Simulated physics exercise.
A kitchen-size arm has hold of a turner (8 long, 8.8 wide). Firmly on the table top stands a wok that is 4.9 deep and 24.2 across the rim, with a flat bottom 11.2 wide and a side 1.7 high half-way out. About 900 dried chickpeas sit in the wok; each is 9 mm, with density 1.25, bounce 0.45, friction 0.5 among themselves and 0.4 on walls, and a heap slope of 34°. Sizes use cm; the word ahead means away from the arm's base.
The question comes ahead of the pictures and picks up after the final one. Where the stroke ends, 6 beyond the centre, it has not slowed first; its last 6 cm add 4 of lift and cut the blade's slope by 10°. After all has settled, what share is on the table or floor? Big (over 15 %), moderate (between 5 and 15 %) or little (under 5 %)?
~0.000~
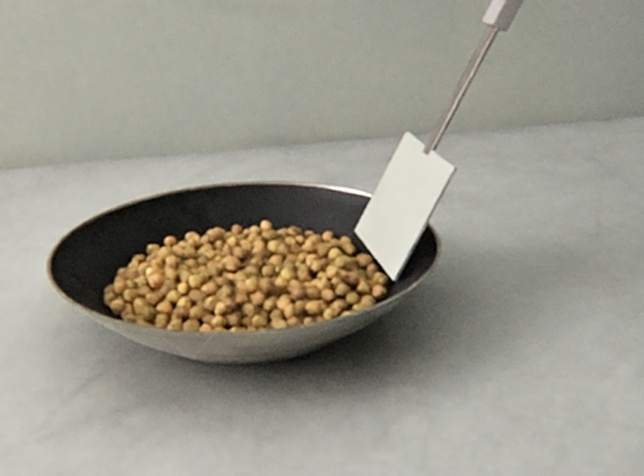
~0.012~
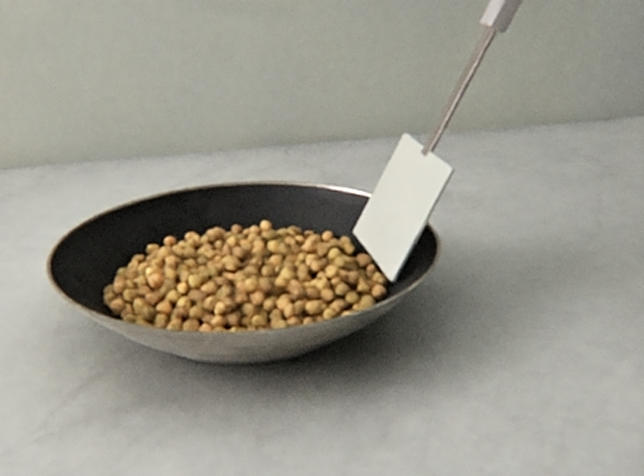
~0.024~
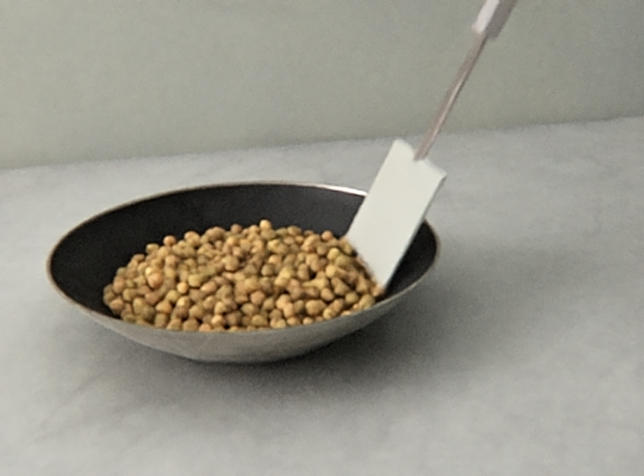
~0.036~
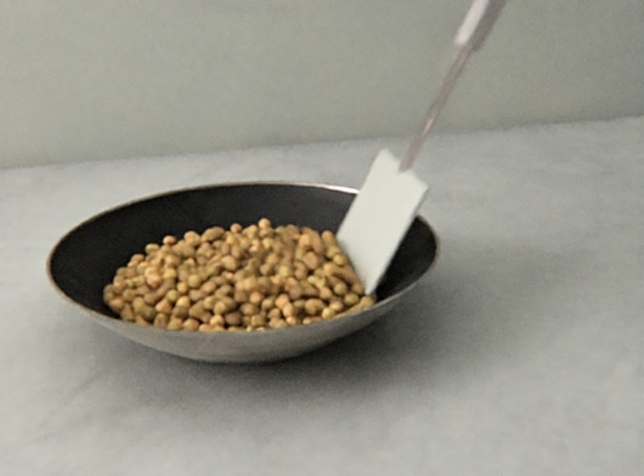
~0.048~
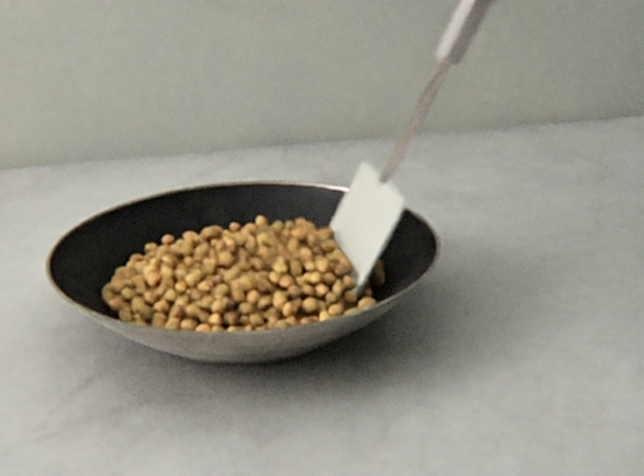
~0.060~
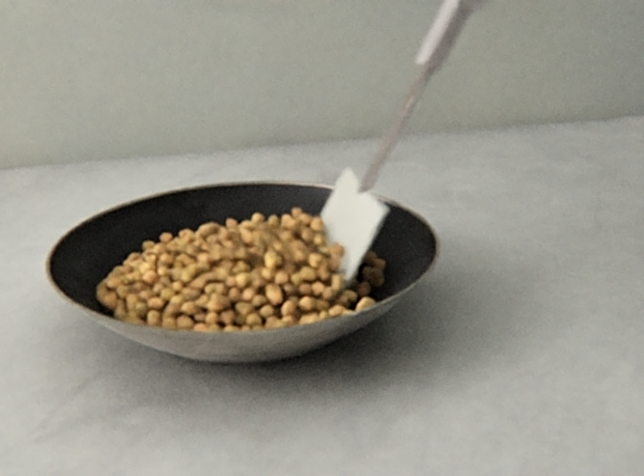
The share is big.
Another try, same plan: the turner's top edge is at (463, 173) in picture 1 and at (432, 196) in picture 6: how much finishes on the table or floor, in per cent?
About 5 per cent.
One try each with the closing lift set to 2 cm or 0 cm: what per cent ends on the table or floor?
Some 30 and 30 per cent.
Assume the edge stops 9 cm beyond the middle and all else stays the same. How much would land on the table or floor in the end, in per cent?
Then around 50 per cent.
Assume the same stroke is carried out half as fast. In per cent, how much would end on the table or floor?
Some 5 in a hundred.
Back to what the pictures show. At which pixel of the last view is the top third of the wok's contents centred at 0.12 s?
Near (192, 253).
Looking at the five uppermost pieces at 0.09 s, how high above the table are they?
I'd say close to 7 cm on average.
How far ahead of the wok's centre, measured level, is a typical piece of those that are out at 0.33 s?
About 20 cm.
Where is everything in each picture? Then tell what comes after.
In the first frame, turner top edge at (430, 148), sloping 62°; upper third of the load around (244, 274), from x 110 to 385, top at y 225; 900 in the wok.
In the second frame, turner top edge at (428, 149), sloping 62°; upper third of the load around (244, 274), from x 110 to 385, top at y 225.
In the third frame, turner top edge at (420, 156), sloping 62°; upper third of the load around (244, 274), from x 110 to 380, top at y 225.
In the fourth frame, turner top edge at (404, 168), sloping 62°; upper third of the load around (249, 272), from x 110 to 380, top at y 225.
In the fifth frame, turner top edge at (384, 179), sloping 62°; upper third of the load around (252, 267), from x 110 to 380, top at y 220.
In the sixth frame, turner top edge at (365, 188), sloping 62°; upper third of the load around (248, 264), from x 105 to 380, top at y 215; 900 in the wok.
After 0.09 s, sloping 62°, highest piece 9 above the table; 900 in the wok.
After 0.12 s, sloping 58°, highest piece 11 above the table; 897 in the wok, 3 on the blade or in flight.
After 0.33 s, sloping 52°, highest piece 7 above the table; 627 in the wok, 201 on the table or floor, 72 on the blade or in flight.
After 1.38 s, sloping 52°, highest piece 5 above the table; 626 in the wok, 274 on the table or floor.
At rest, 626 in the wok, 274 on the table or floor. That is 30 % on the table or floor.
